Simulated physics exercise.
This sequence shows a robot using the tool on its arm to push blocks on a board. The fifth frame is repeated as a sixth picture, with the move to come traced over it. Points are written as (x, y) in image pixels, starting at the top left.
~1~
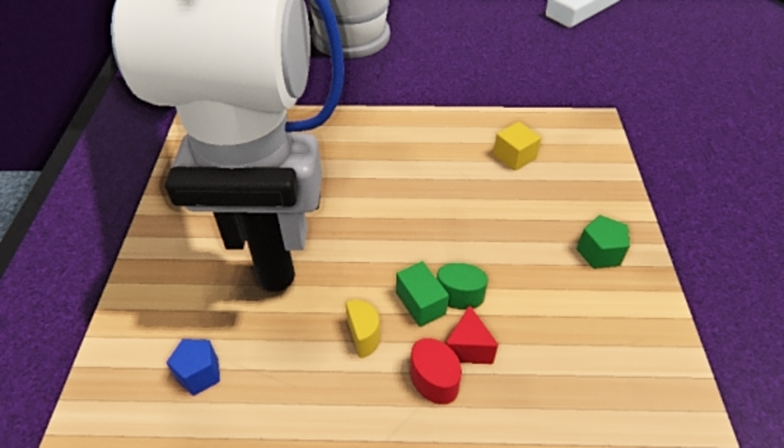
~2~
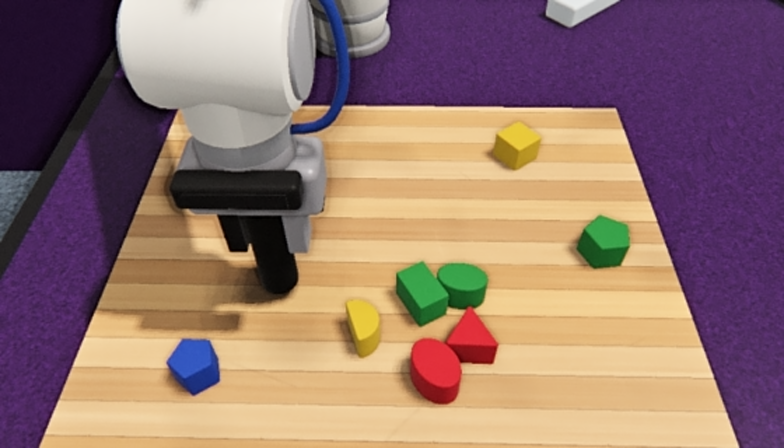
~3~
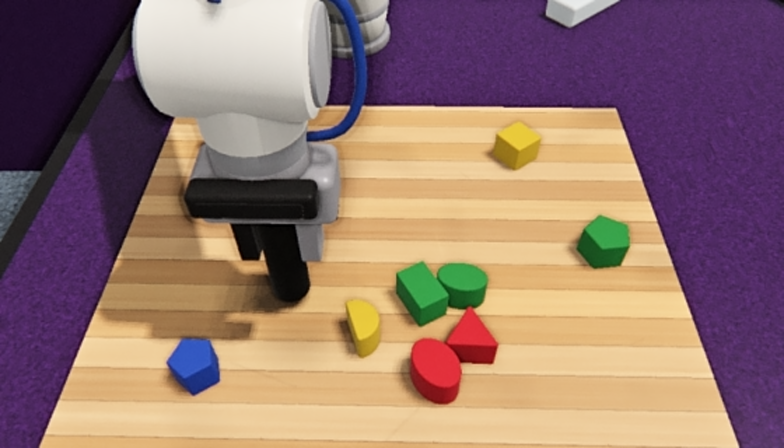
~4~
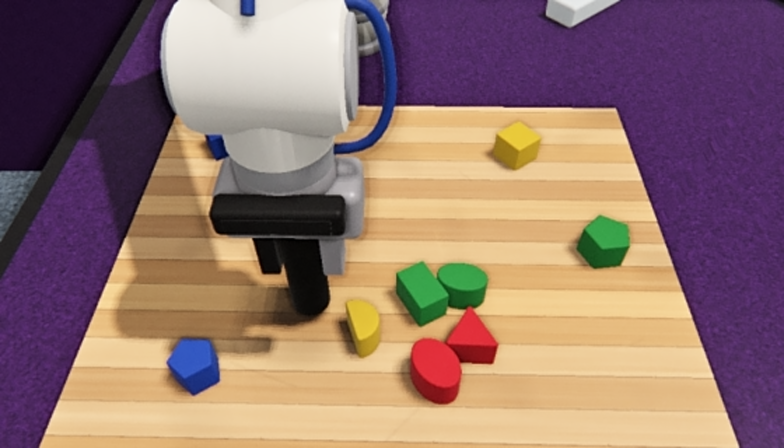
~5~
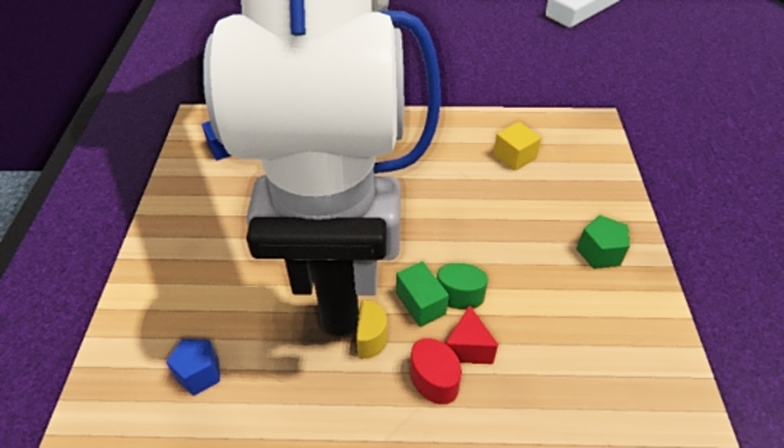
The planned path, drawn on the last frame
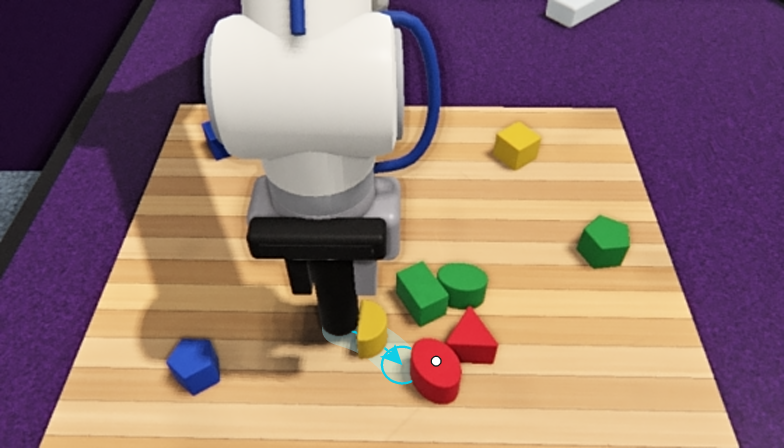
On a striped wooden board set on a purple surface, a white robot arm holds its black tool upright to the left of scattered coloured blocks. The arm moves right and slightly toward the viewer, reaches the yellow half-round block and nudges it slightly right, while the other blocks stay still.
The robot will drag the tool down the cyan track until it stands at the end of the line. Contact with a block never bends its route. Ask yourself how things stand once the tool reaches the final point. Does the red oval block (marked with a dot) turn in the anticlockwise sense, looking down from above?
I expect not.
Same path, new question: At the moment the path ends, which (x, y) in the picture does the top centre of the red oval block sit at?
For the centre of its top, I'd go with (467, 380).
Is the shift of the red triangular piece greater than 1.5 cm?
The answer is no.
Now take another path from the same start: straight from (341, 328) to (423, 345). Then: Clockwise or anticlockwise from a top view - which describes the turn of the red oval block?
It goes round the way clock hands do.
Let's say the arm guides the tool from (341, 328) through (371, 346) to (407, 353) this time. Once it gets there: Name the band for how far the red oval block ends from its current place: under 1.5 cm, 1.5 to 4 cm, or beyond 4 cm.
It shifts 1.5 to 4 cm.
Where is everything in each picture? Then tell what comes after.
The first frame shows tool tip (277, 277); block tops, yellow half-round block (363, 317); green rectangular block (422, 283); red oval block (436, 361); red triangular piece (472, 330).
The second frame shows tool (281, 279); blocks unchanged.
The third frame shows tool (292, 287); blocks unchanged.
The fourth frame shows tool (312, 300); blocks unchanged.
The fifth frame shows tool (340, 319); yellow half-round block (371, 319); green rectangular block (422, 283); red oval block (436, 361); red triangular piece (472, 330).
Path on the board, from (341, 328) through (364, 336) and (385, 348) to (402, 365); the dot is on the red oval block.
The first path, step by step. Halfway along, tool (375, 333); yellow half-round block (405, 333), turned 20° clockwise.
At the end, tool (402, 356); yellow half-round block (437, 345); green rectangular block in place; red oval block (467, 380), turned 35° clockwise; red triangular piece (476, 330).
